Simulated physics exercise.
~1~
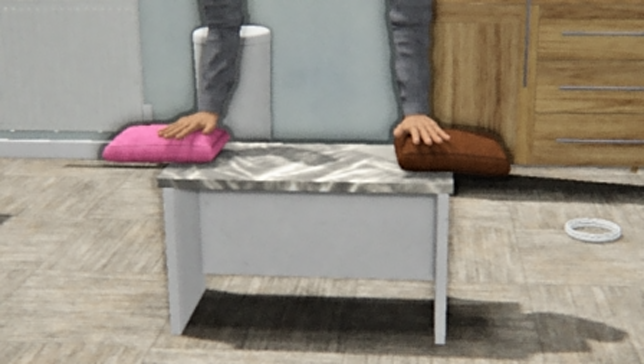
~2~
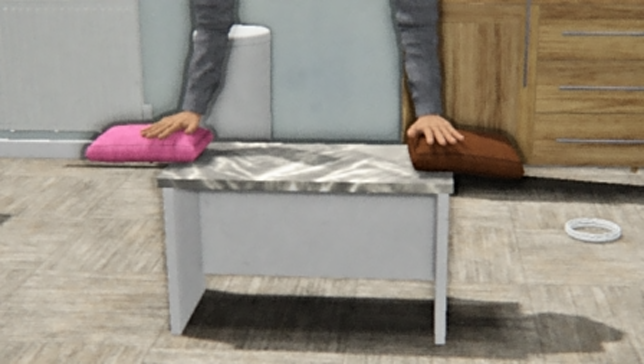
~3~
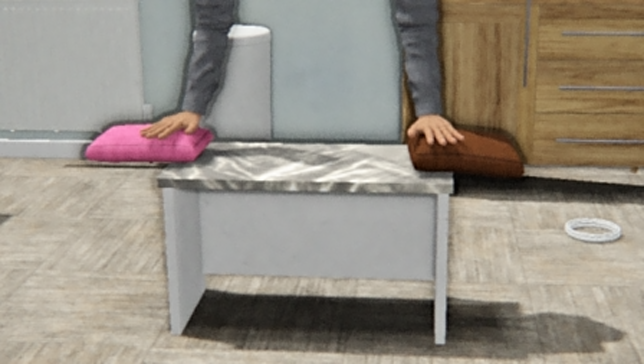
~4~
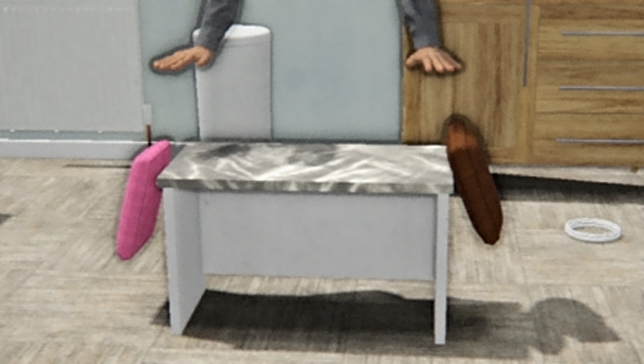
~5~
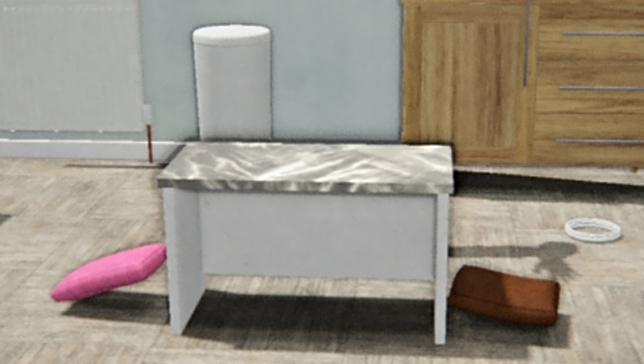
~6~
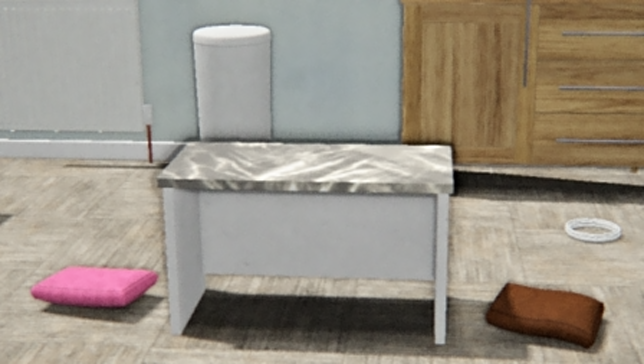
Two hands push pink and brown bags apart, and both drop off the table's ends.
